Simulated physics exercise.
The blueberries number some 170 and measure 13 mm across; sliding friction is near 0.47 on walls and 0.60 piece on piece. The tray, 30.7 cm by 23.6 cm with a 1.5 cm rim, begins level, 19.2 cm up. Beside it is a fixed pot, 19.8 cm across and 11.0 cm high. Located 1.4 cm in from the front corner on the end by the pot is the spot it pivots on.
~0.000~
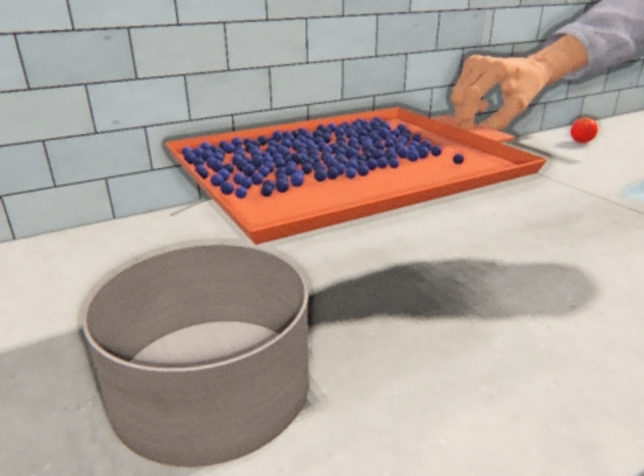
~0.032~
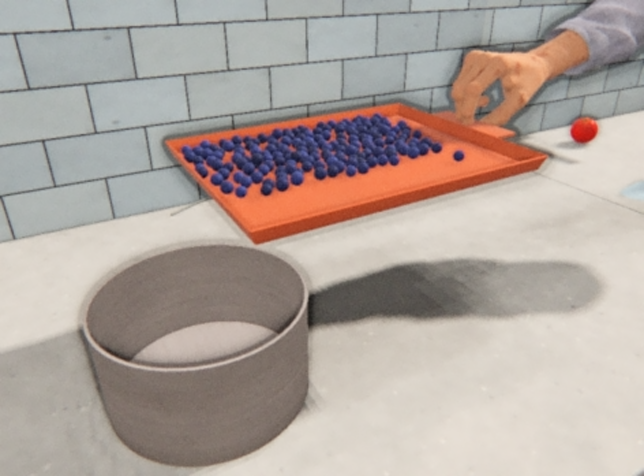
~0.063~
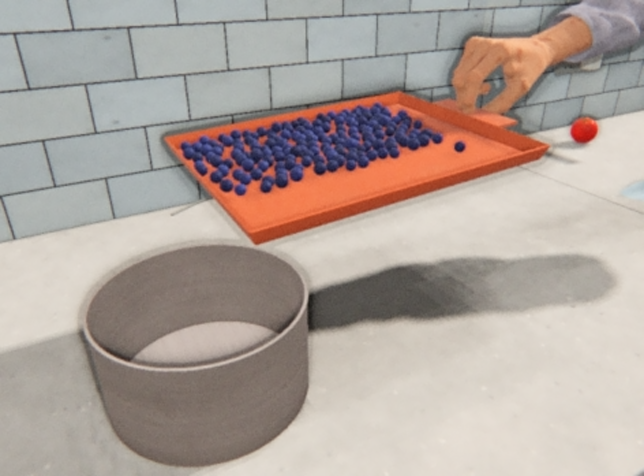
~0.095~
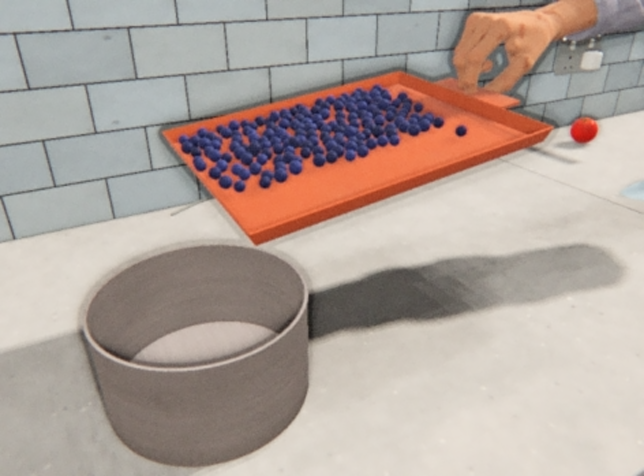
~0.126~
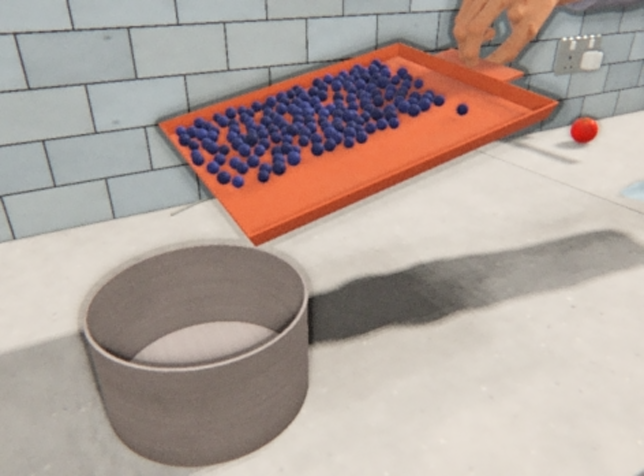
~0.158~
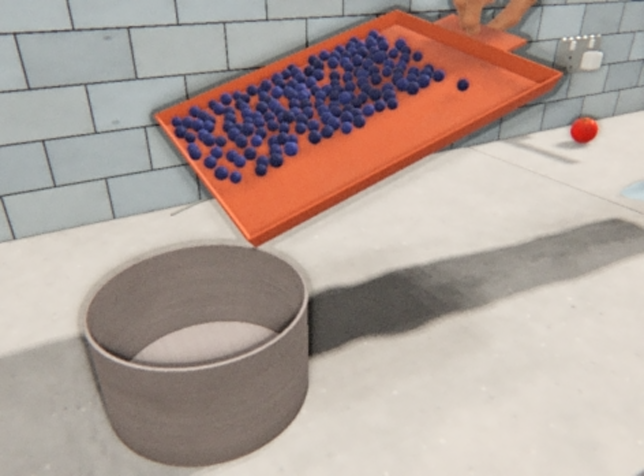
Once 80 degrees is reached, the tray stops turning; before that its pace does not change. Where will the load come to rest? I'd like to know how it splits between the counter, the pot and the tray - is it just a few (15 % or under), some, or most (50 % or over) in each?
Counter: Most; pot: Some; tray: Just a few.
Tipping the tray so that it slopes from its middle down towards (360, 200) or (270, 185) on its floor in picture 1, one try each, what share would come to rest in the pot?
Roughly 0 per cent on the first try and 60 per cent on the second.
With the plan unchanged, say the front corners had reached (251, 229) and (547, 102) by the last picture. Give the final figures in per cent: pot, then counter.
Pot 75, counter 25.
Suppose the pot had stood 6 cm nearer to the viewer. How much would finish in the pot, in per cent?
65 per cent.
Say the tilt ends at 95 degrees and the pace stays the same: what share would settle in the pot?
Result: Close to 25 %.
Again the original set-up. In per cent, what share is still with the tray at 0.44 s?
Roughly 100 percent of the load, I'd say.
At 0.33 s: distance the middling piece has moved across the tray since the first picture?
By then it sits near 1 cm from where it began.
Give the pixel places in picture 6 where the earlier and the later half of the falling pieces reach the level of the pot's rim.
At roughly (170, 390) first, later on at (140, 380).
Then, at 0.33 s, tilt 52 degrees; the tray holds 100 %, the pot 0 %.
After 0.44 s, tilt 73 degrees; the tray holds 100 %, the pot 0 %.
After 0.68 s, tilt 80 degrees; the tray holds 5 %, the pot 20 %.
By 1.5 s all is still; counter 70 %, pot 30 %, tray 0 %.
